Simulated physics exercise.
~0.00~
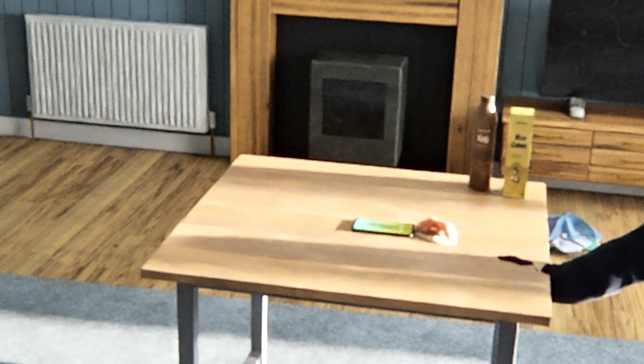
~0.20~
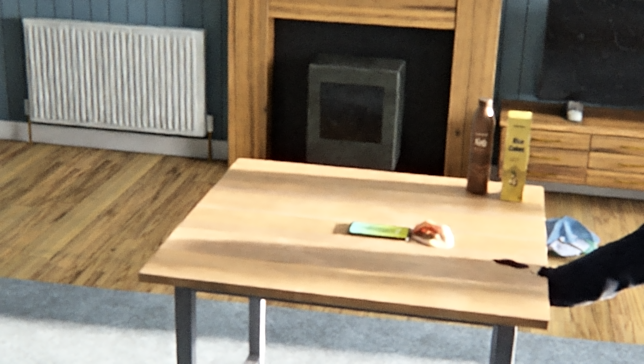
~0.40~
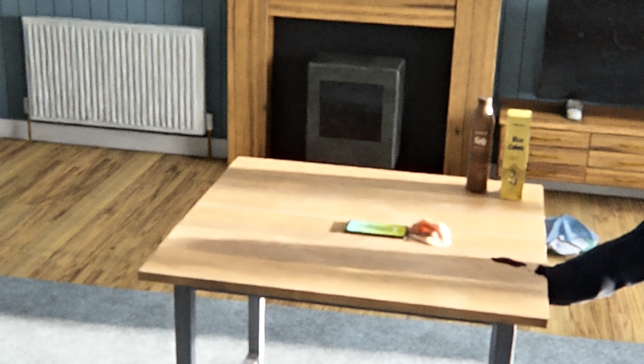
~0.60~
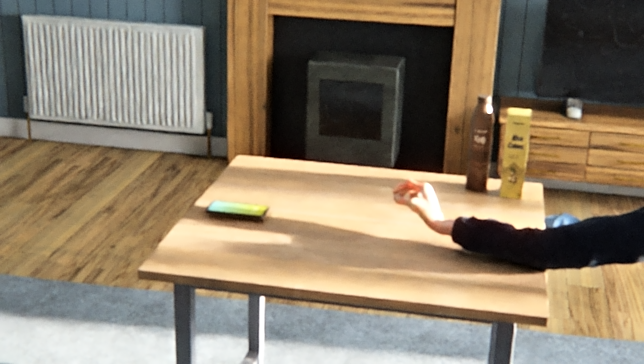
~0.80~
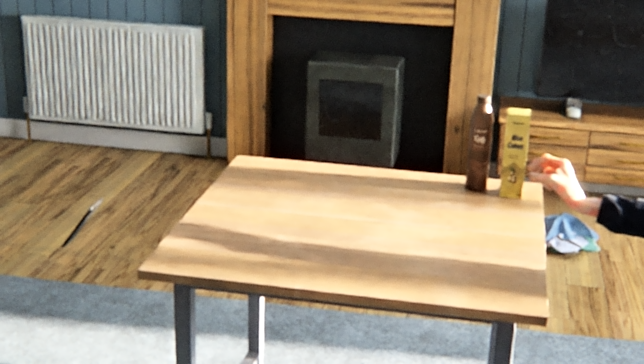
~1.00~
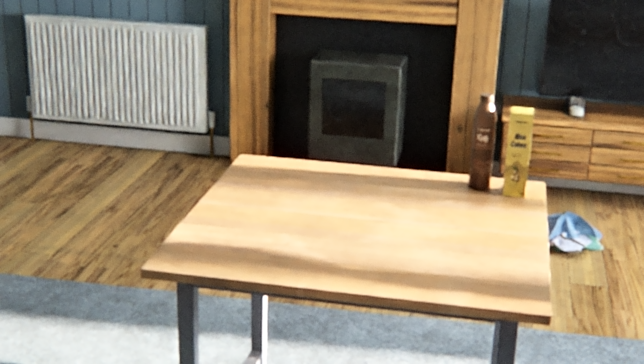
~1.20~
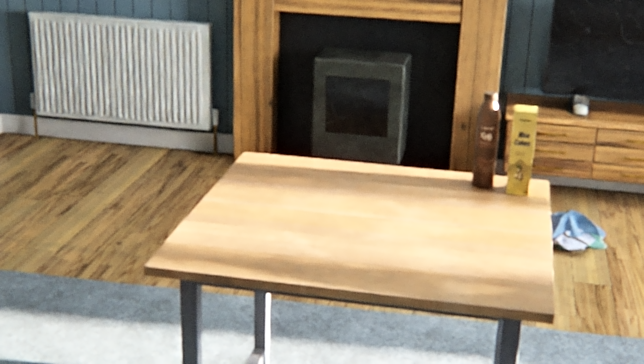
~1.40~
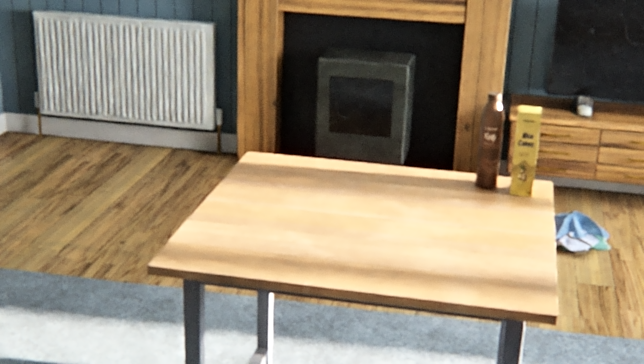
A dark-sleeved arm reaches in from the right over a light wooden table, seen from slightly above in a room with a fireplace, a white radiator and a wooden floor. A brown bottle and a yellow carton stand at the table's far right corner, and a phone with a bright green and blue face lies near the middle by the fingers. The hand shoves the phone left, lets go and draws back. The phone slides on, leaves the table and drops towards the floor at the left, turning. It passes out of sight, leaving the bottle and carton standing undisturbed.
